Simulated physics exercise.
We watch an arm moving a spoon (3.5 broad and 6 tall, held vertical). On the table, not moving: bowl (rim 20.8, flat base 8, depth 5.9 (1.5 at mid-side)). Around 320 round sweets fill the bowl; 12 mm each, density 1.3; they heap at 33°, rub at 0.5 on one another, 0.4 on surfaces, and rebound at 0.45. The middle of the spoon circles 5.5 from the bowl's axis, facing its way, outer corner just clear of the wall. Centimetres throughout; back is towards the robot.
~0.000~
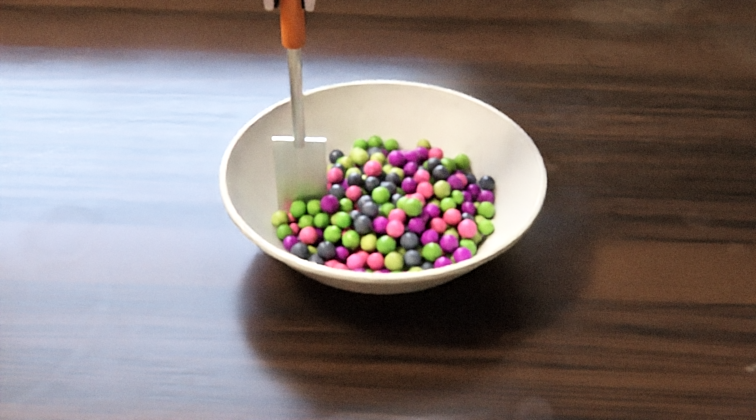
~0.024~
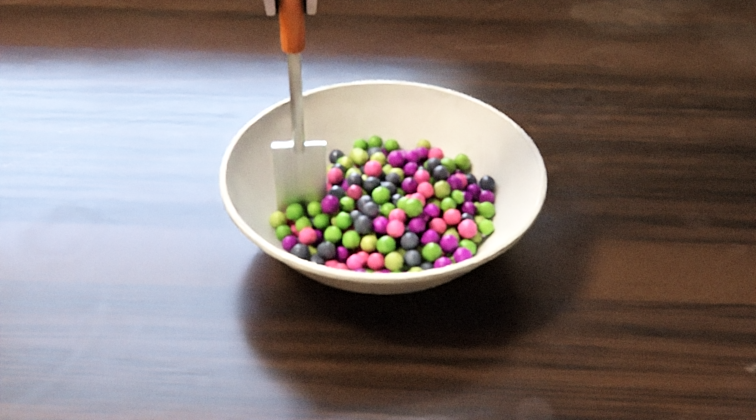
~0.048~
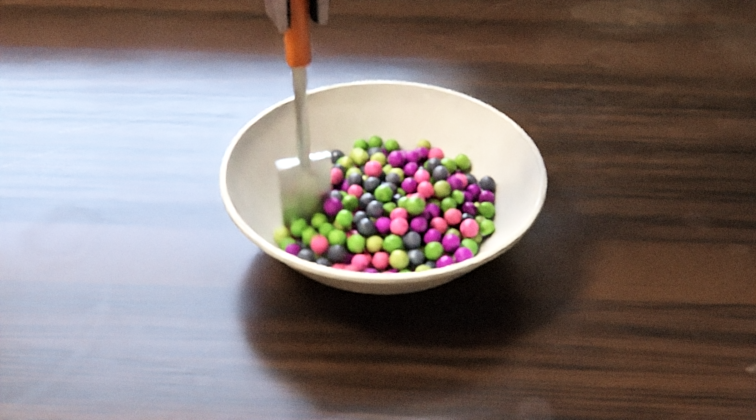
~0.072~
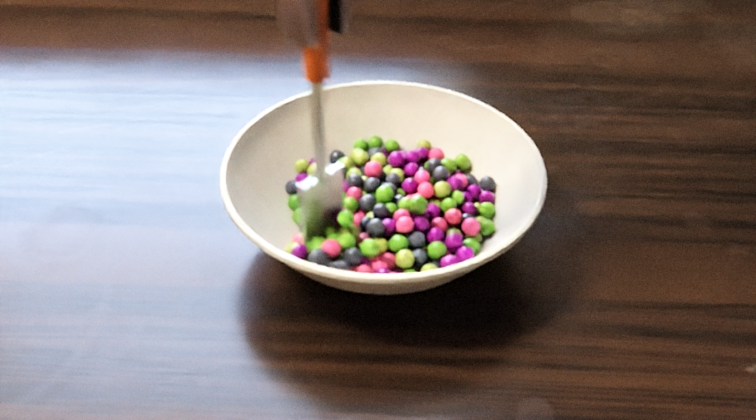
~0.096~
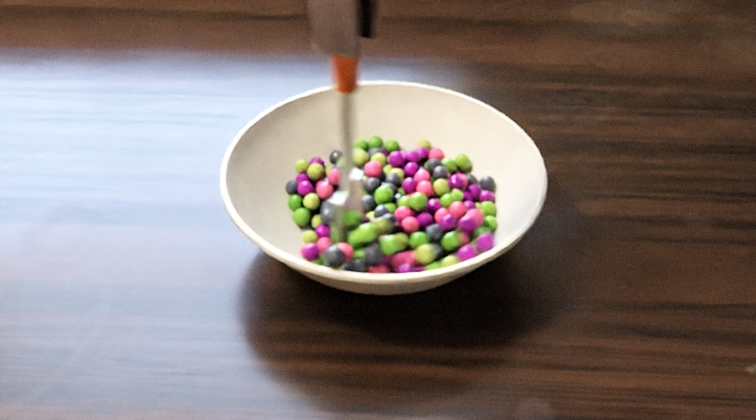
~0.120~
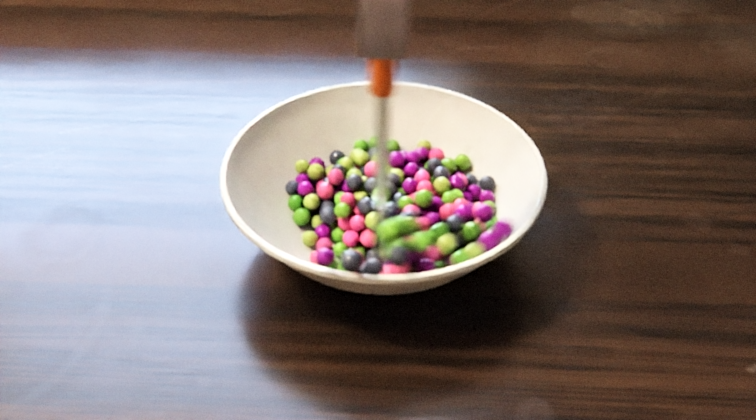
In a white bowl, a spatula-like tool sweeps through colourful round sweets from left to right.
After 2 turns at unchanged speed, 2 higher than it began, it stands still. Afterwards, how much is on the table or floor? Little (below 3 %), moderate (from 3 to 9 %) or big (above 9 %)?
Share on the table or floor: Big (above 9 %).
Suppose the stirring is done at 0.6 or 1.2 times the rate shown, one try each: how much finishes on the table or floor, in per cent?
About 5 and 35 per cent.
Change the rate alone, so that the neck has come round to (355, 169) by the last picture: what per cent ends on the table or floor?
About 15 per cent.
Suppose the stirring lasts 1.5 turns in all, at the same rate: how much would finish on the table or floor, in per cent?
Then about 20 per cent.
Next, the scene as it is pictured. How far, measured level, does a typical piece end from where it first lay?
About 8 cm.
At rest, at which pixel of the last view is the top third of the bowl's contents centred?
At about (381, 213).
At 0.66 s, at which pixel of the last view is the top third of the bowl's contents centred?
At about (380, 213).
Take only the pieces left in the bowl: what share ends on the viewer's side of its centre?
About 50 per cent.
After 0.39 s, 335° round, highest piece 9 above the table; 262 in the bowl, 33 on the table or floor, 25 in flight or on the tool.
After 0.66 s, 220° round, highest piece 6 above the table; 247 in the bowl, 73 on the table or floor.
After 1.00 s, 0° round, highest piece 4 above the table; 247 in the bowl, 73 on the table or floor.
After 1.70 s, 0° round, highest piece 4 above the table; 247 in the bowl, 73 on the table or floor.
At rest, 247 in the bowl, 73 on the table or floor. That is 23 % on the table or floor.
